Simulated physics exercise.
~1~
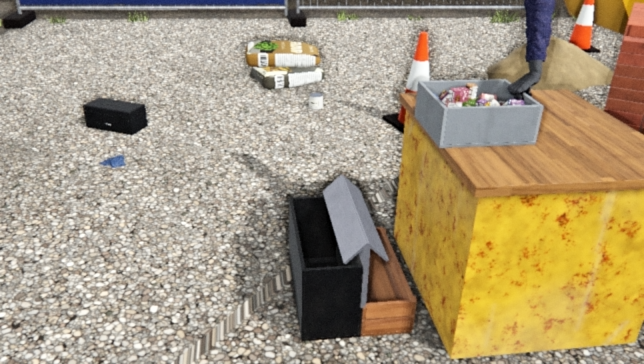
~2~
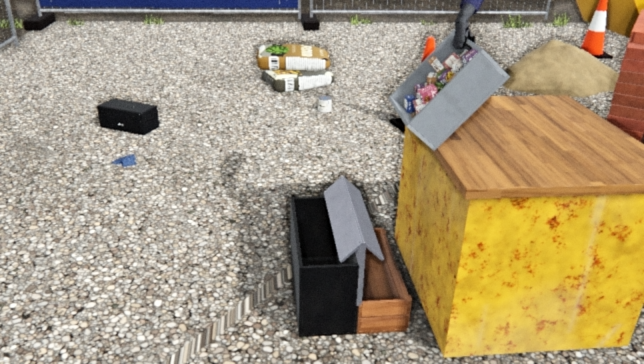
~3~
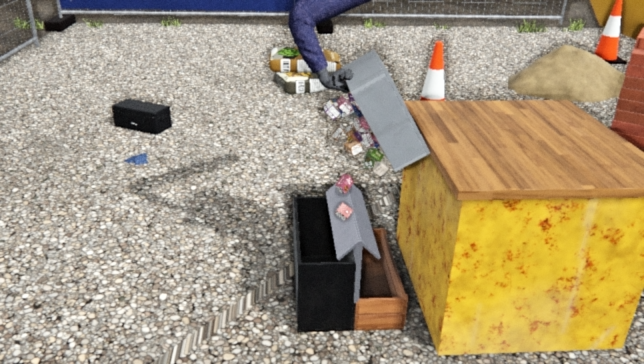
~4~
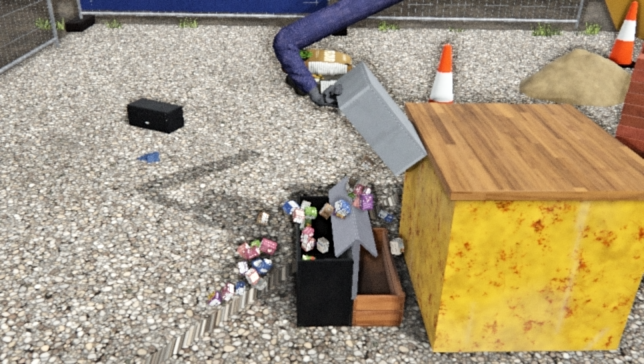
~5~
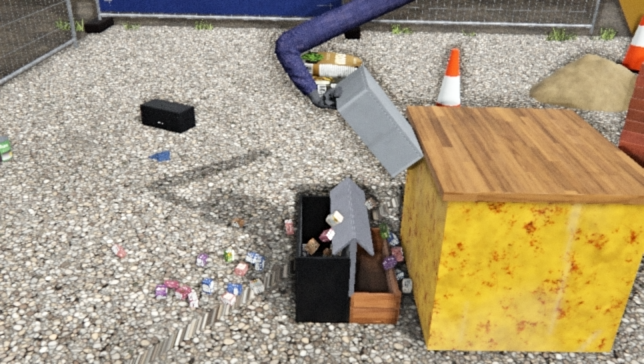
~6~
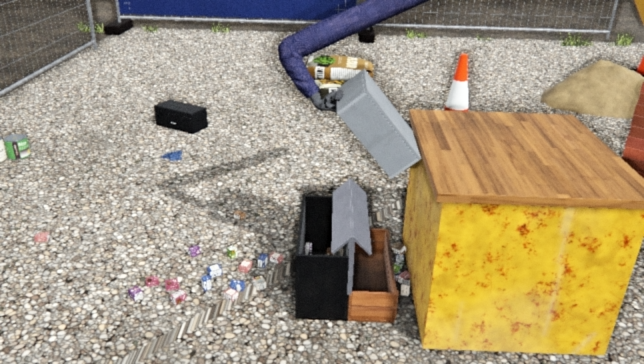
A dark blue arm reaches in from the top of a fenced gravel yard, seen from above, holding a grey box of small colourful cartons on a rusty yellow bench with a wooden top. Left of the bench stand a wooden trough and a black trough with a grey ridge between them, while a black box, orange cones and a sand heap lie around. The arm tips the box over the bench's left end, and the cartons tumble onto the ridge and troughs. Many drop into the black trough, while others bounce and scatter leftward across the gravel. Finally the box hangs steeply tipped, with cartons strewn beyond the black trough.
